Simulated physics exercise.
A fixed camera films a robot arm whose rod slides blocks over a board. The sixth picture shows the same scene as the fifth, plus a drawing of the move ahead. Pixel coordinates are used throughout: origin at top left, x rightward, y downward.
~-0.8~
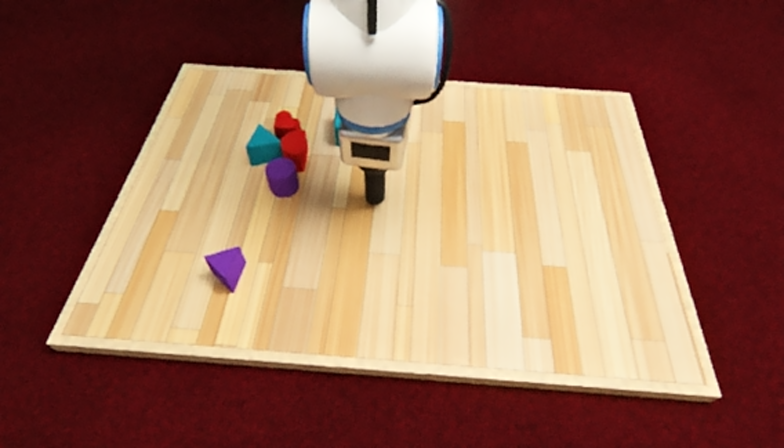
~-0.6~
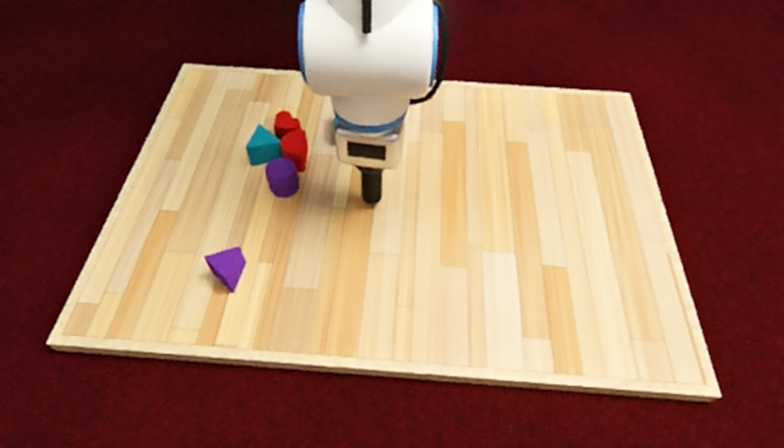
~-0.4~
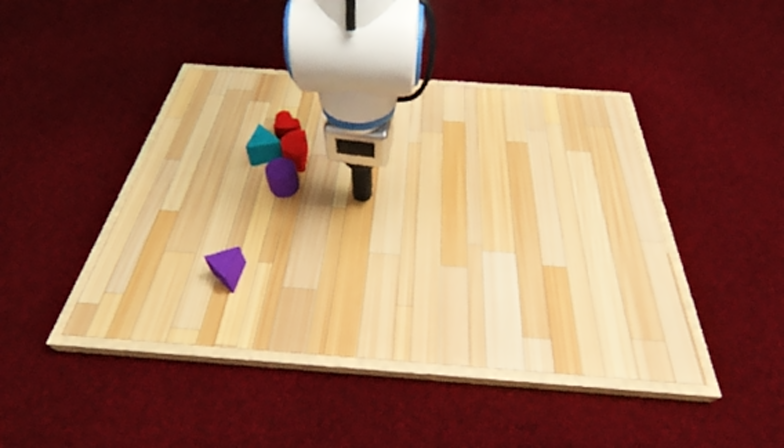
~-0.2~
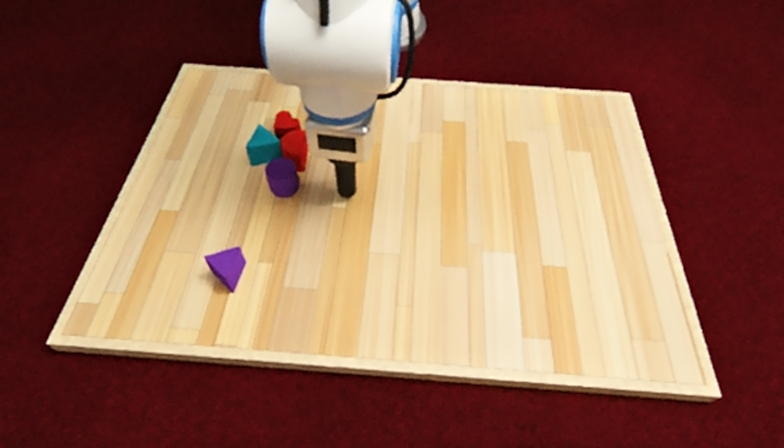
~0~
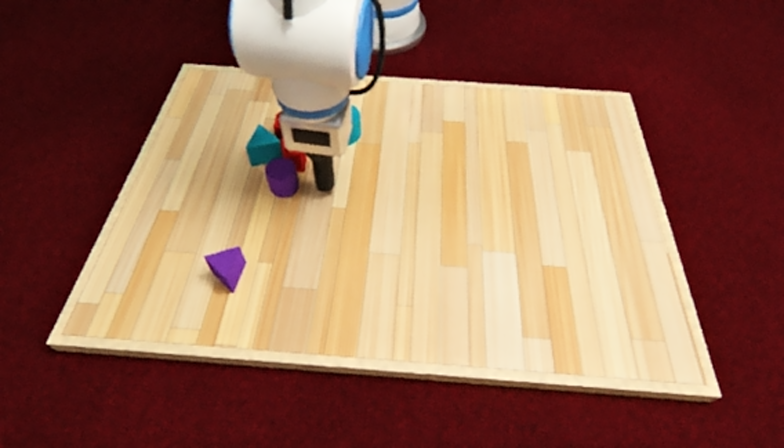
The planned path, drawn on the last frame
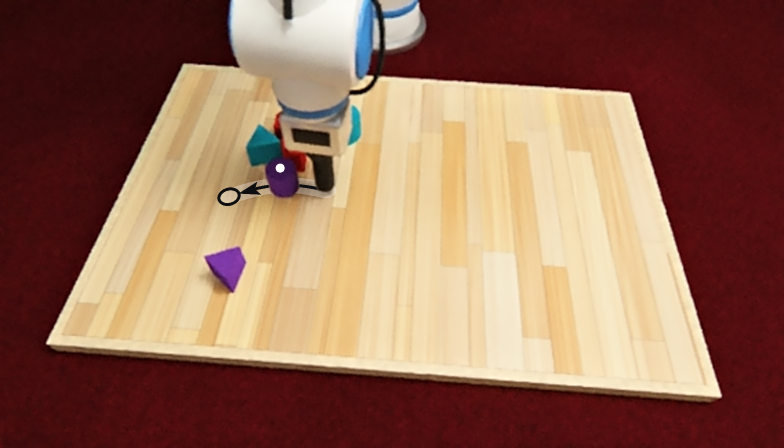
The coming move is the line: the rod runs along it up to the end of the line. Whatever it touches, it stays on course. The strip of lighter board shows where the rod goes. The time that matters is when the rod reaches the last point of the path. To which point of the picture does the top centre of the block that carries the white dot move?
If I read the scene right, the answer is (201, 169).
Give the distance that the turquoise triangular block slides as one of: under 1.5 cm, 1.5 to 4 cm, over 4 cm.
Verdict: Less than 1.5 cm.
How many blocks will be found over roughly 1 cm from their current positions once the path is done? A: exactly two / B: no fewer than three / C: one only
The answer is C.
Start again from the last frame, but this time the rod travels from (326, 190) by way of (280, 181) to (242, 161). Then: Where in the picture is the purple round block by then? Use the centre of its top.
I'd say the purple round block ends with its top centre at (229, 164).
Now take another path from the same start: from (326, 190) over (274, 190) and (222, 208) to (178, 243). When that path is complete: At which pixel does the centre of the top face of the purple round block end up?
Close to (227, 163).
Path on the board, from (326, 190) through (295, 185) and (262, 187) to (229, 197); the dot is on the purple round block.
What follows on the original path. One third of the way, rod (293, 181); purple round block (264, 167).
Two thirds of the way, rod (259, 183); purple round block (229, 168).
At the end, rod (227, 192); turquoise triangular block in place; purple round block (201, 169); red half-round block in place.
